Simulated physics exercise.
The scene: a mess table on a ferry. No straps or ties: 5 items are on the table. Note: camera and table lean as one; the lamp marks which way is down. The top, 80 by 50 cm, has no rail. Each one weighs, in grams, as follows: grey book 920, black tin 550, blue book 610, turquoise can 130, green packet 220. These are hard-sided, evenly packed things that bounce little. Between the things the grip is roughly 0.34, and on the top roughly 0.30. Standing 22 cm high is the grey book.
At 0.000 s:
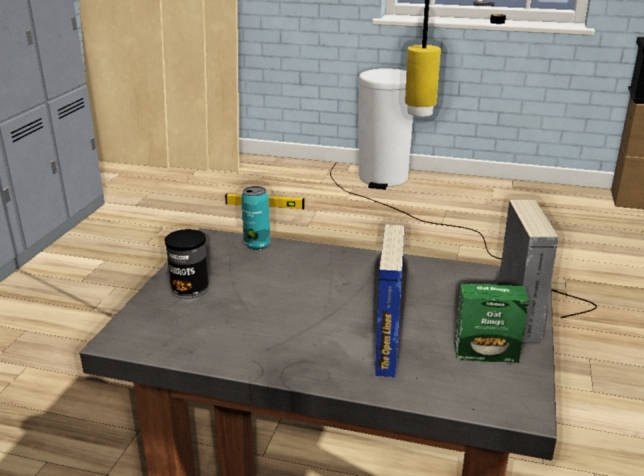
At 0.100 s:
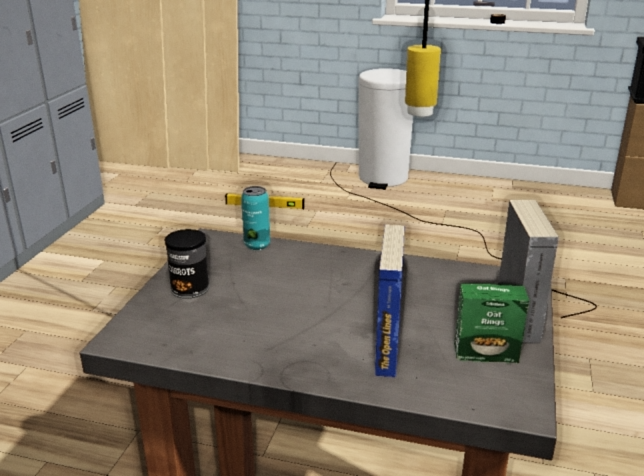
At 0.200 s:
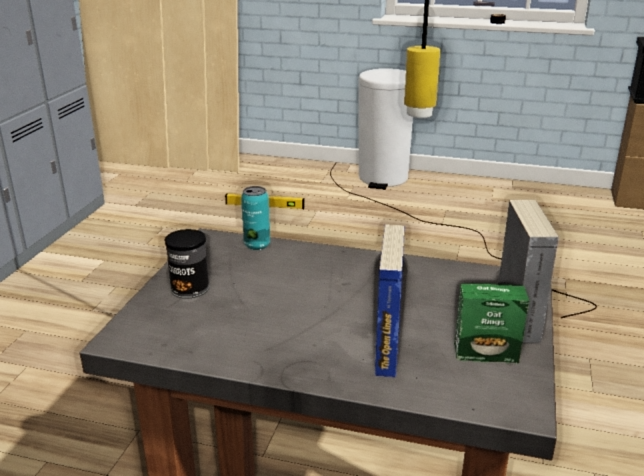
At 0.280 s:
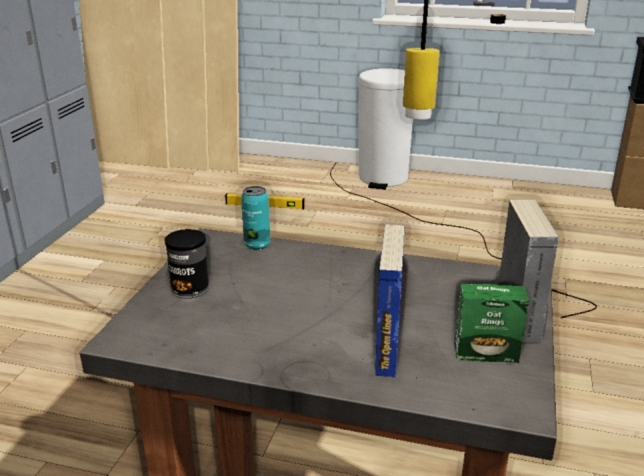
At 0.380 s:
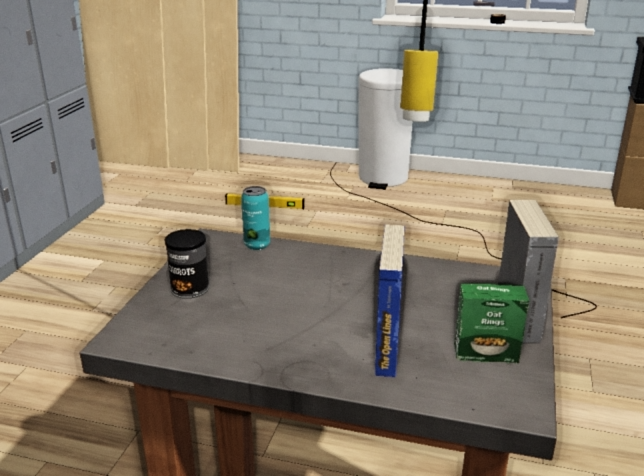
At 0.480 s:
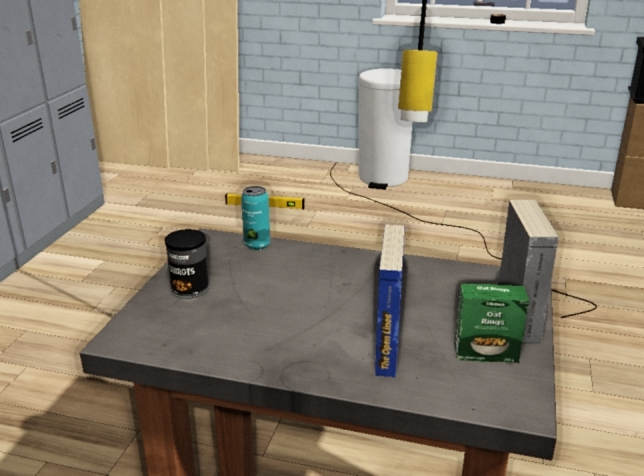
A yellow hanging cylinder drifts very slightly left while five items on the table stay still.
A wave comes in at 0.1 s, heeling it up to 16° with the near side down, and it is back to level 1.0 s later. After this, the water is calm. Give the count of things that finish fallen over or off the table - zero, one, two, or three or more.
Zero.
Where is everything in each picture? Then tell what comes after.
In the first picture, boat level; grey book (525, 270); black tin (188, 264).
In the second picture, boat level; green packet (490, 324); blue book (390, 299).
In the third picture, boat heeled 2°, near side down; turquoise can (256, 219); green packet (490, 324).
In the fourth picture, boat heeled 5°, near side down; blue book (390, 299); turquoise can (256, 219).
In the fifth picture, boat heeled 9°, near side down; green packet (490, 324); blue book (390, 299).
In the sixth picture, boat heeled 14°, near side down; grey book (525, 270); black tin (188, 264).
By 0.78 s, boat heeled 11°, near side down.
By 1.08 s, boat level.
When it is over (1.6 s), all 5 within 5 cm of the start. In the last view, grey book near (525, 270), black tin near (188, 264).
